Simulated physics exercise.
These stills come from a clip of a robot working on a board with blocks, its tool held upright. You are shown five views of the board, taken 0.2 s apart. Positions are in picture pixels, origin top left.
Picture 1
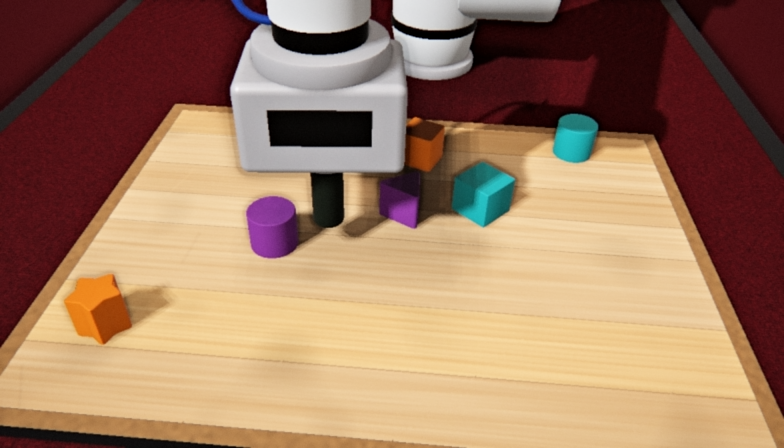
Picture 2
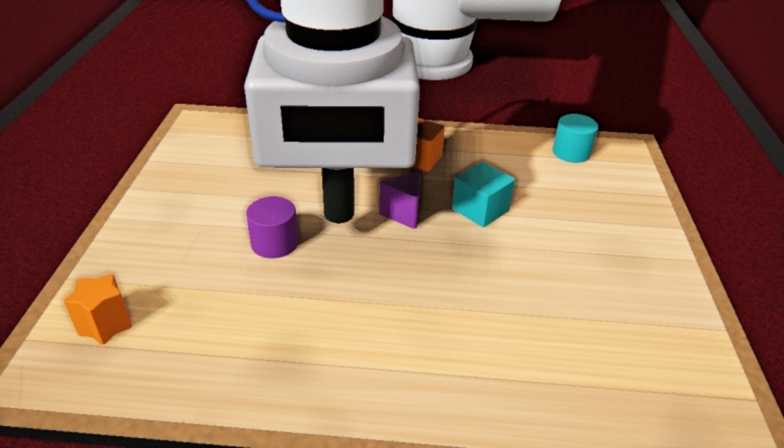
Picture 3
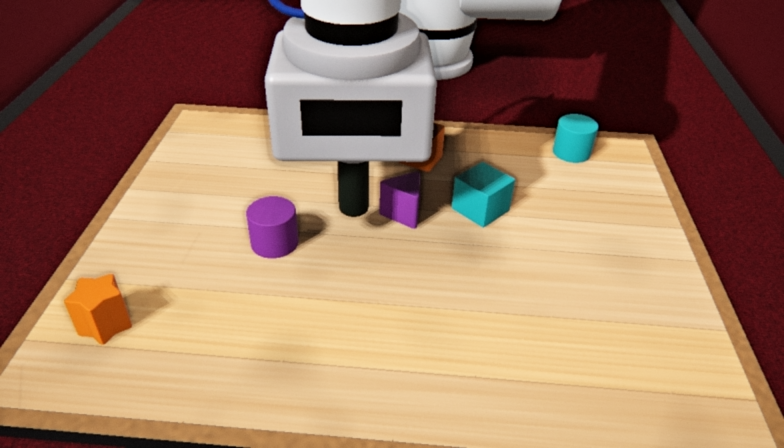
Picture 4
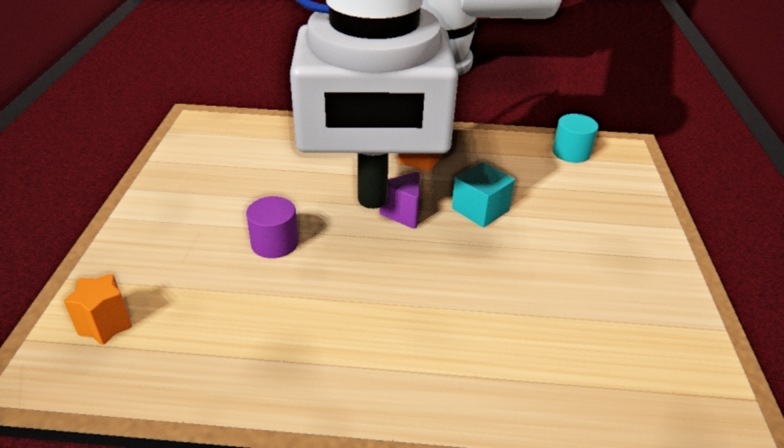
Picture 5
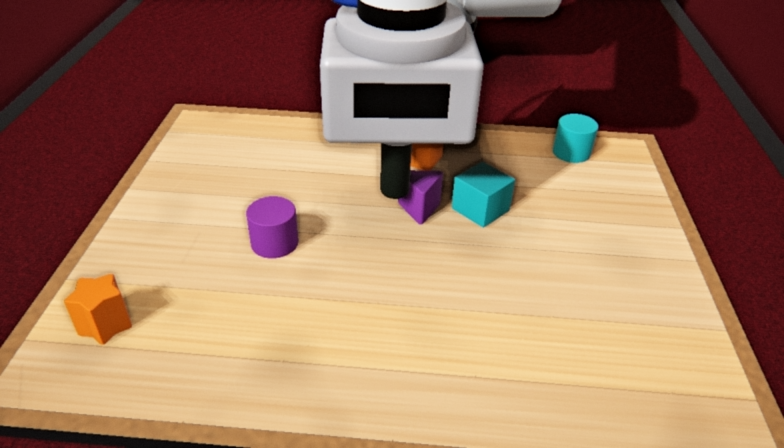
At the start, a robot arm holds its dark tool tip over a wooden board, between a purple cylinder and a small group of purple, orange and turquoise blocks. The arm moves steadily right and slightly away, reaching the purple triangular block, which then shifts a little right toward the turquoise block.
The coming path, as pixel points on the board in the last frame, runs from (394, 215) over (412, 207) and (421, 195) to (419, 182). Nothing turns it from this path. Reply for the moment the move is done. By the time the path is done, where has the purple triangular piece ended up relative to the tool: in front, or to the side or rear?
The purple triangular piece won't stay at the front of the tool.
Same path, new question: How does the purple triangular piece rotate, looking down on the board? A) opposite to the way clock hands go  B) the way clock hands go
I choose B.
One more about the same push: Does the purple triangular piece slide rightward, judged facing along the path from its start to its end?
It seems so.
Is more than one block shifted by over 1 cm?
No, I don't think so.
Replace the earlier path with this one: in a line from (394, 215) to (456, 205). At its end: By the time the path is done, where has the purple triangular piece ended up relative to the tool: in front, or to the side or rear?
By then it is in front of the tool.
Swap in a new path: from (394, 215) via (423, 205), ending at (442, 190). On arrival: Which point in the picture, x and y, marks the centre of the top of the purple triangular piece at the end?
It comes to (472, 157).
On the path given first. Halfway along, tool at (419, 178); purple triangular piece at (447, 167), turned 25° clockwise.
At the end, tool at (421, 159); purple triangular piece at (451, 161), turned 45° clockwise; orange square piece not moved.
